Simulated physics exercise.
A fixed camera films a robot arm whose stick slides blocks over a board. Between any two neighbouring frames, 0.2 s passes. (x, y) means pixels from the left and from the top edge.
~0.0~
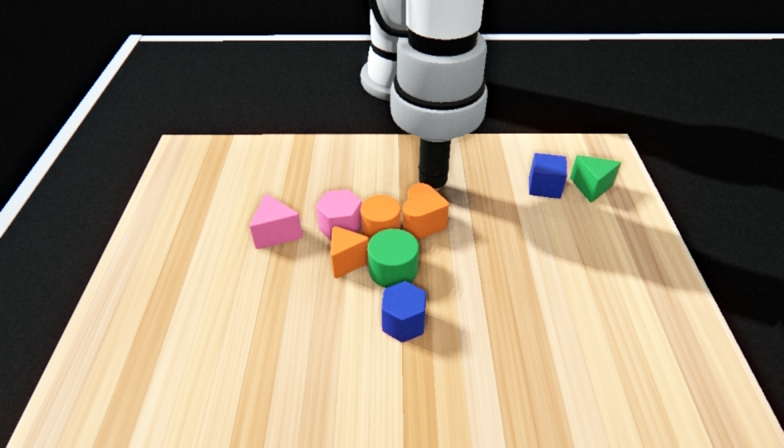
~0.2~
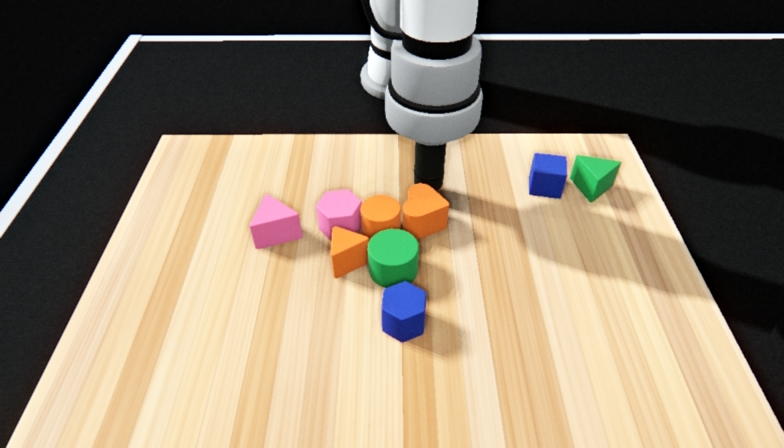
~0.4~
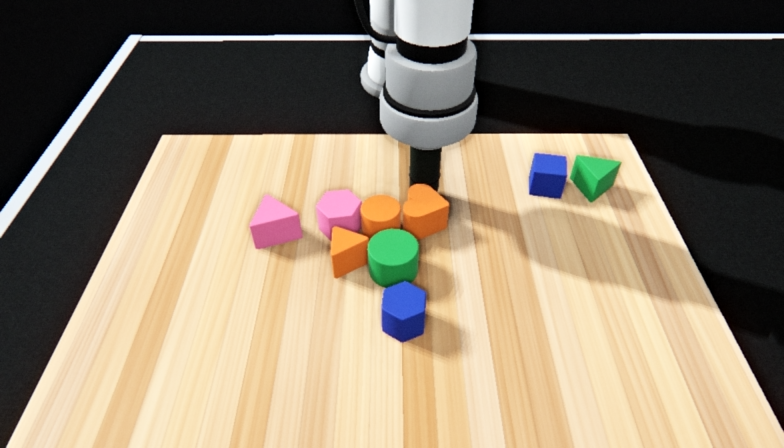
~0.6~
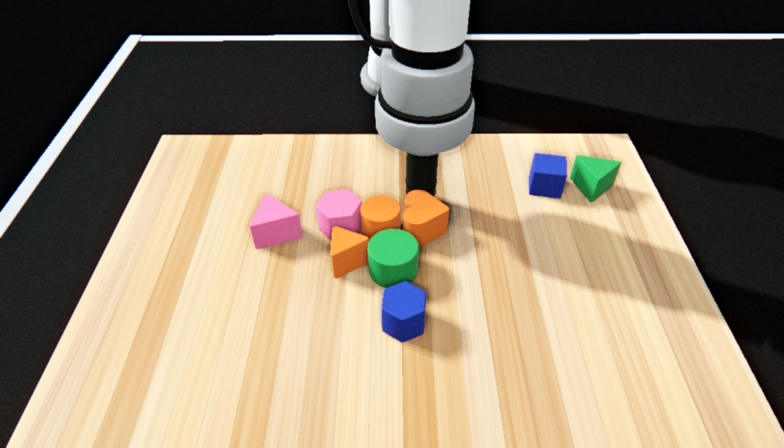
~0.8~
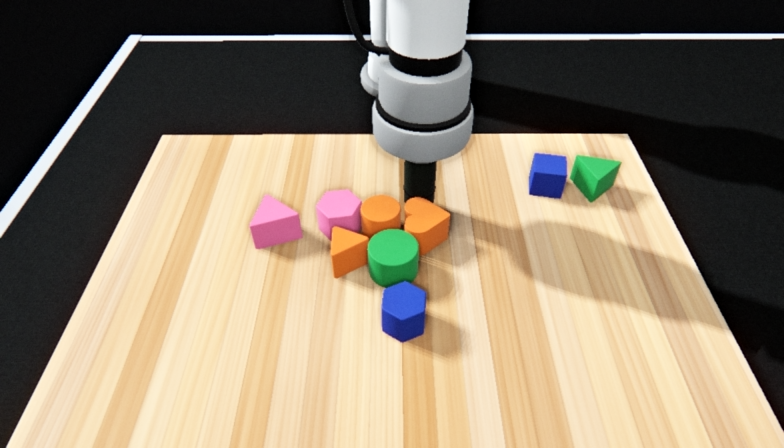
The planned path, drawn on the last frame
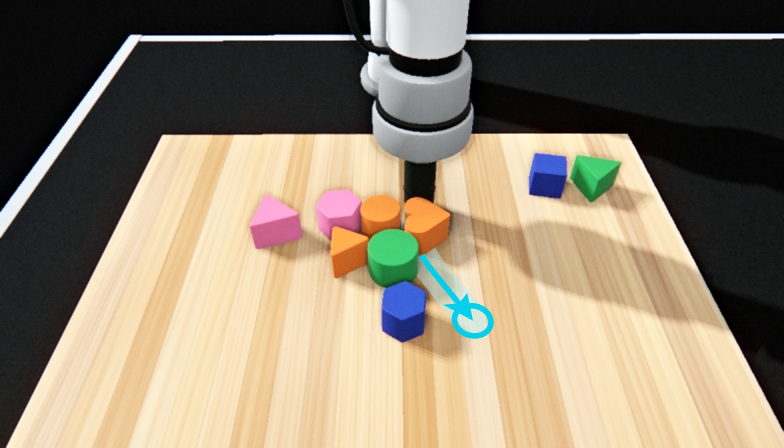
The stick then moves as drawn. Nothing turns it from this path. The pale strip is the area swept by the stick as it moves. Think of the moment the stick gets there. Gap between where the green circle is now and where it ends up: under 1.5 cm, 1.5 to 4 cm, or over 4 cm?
Short: Under 1.5 cm.
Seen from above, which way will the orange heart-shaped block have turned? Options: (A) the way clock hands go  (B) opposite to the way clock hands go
B.
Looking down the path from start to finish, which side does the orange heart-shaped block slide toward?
Shifted left.
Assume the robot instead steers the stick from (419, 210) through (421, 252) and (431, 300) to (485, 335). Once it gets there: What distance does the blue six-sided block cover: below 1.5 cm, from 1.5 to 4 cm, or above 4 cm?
It will move less than 1.5 cm.
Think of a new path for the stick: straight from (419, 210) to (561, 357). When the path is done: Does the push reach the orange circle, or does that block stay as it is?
It ends up on the same spot.
The drawn path runs from (419, 210) over (418, 245) and (441, 281) to (473, 320).
The first path, step by step. One third of the way, stick (418, 236); green circle (390, 255); orange heart-shaped block (440, 248), turned 40° anticlockwise.
Two thirds of the way, stick (442, 272); green circle (390, 255); orange heart-shaped block (475, 278), turned 80° anticlockwise.
At the end, stick (474, 311); orange circle not moved; green circle (390, 255); orange heart-shaped block (519, 306), turned 130° anticlockwise.
